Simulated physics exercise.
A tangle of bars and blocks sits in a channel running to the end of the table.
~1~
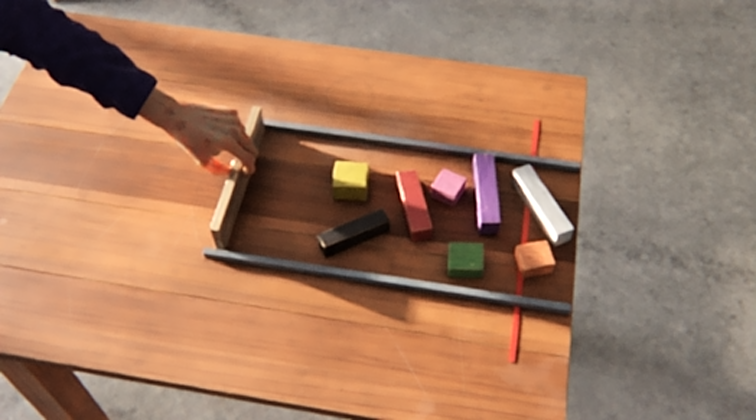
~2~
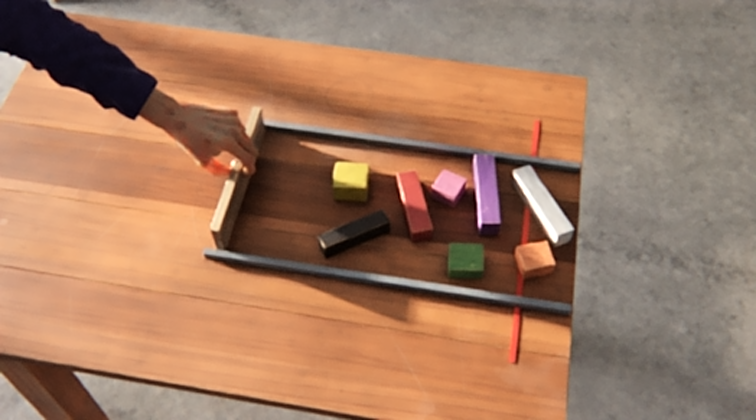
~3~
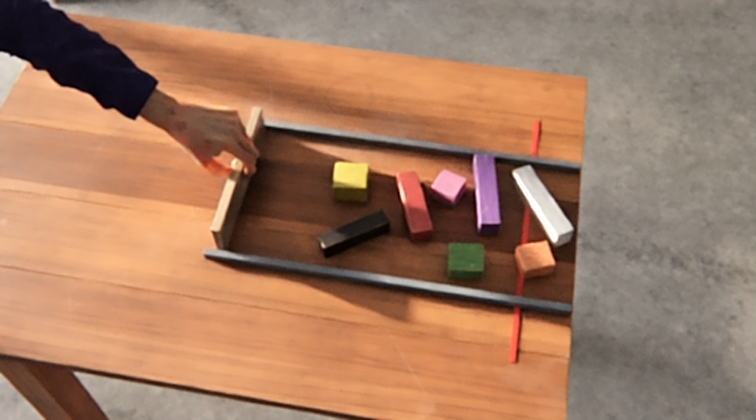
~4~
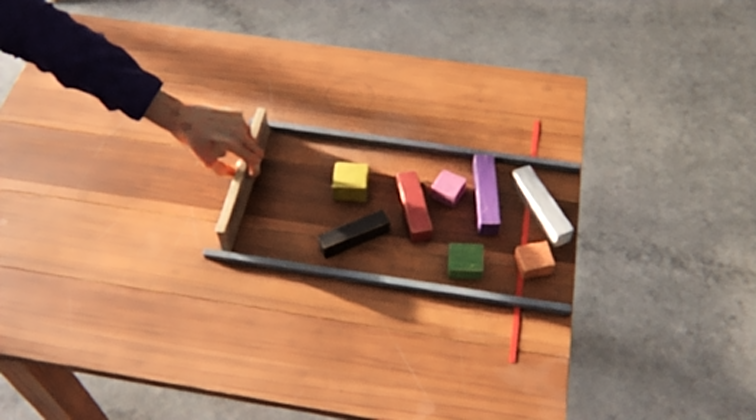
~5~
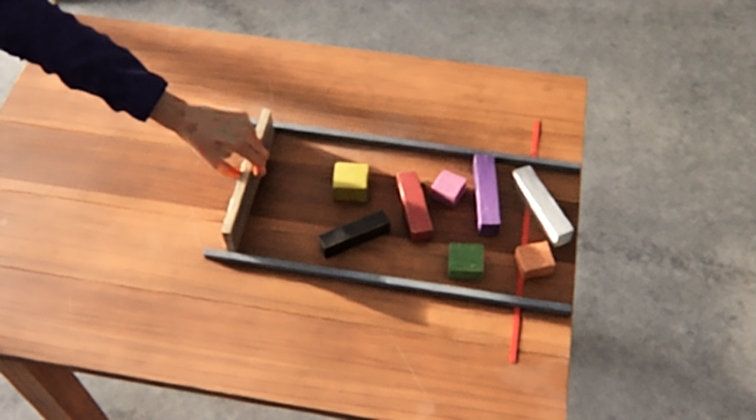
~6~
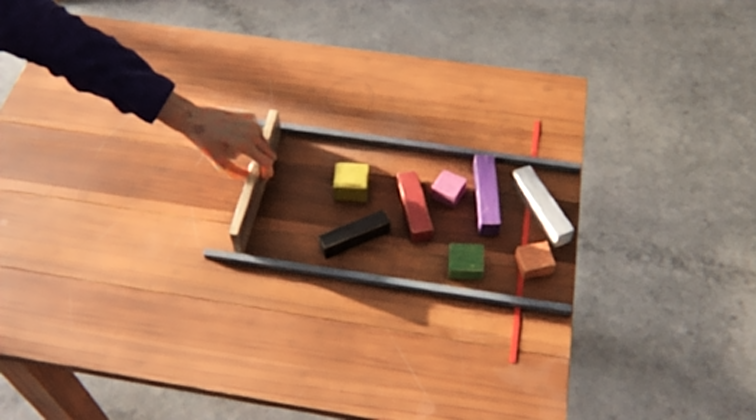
A hand sliding a wooden board slightly right along a channel on a table, the coloured bars and blocks staying still.
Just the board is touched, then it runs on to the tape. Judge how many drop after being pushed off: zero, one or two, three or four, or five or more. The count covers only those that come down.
Odds are the fallen group will hold three or four.
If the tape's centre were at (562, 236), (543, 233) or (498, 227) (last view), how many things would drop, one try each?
In order, the counts are 7, 5 and 2.
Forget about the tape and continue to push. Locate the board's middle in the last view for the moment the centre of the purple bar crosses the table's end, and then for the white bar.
The middle is at (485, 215) when it's the purple bar, and at (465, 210) when it's the white bar.
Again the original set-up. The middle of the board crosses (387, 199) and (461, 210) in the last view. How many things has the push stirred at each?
The counts are 4 and 7.
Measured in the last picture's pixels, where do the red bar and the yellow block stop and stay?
Final pixels, roughly: (572, 227) for the first, (545, 211) for the other.
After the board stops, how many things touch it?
2.
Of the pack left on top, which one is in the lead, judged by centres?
Closest at the end: The red bar.
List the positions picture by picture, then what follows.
The first picture shows white bar (541, 205); orange block (535, 259); purple bar (486, 193); board (239, 177); tape (526, 230).
The second picture shows orange block (535, 260); green block (466, 261).
The third picture shows purple bar (486, 194); board (240, 177).
The fourth picture shows white bar (541, 205); pink block (449, 189).
The fifth picture shows orange block (535, 261); red bar (414, 206).
The sixth picture shows white bar (542, 206); orange block (535, 261); purple bar (487, 194); board (257, 180); tape (526, 231).
A little later, none off yet; white bar at rest near (542, 206); orange block at rest near (535, 261); purple bar at rest near (487, 194).
Next, none off yet; white bar shifted a little near (562, 206); orange block at rest near (535, 261); purple bar shifted a little near (538, 200).
When it is over, the number that fall off is three or four; down, pink block, purple bar, orange block and white bar.
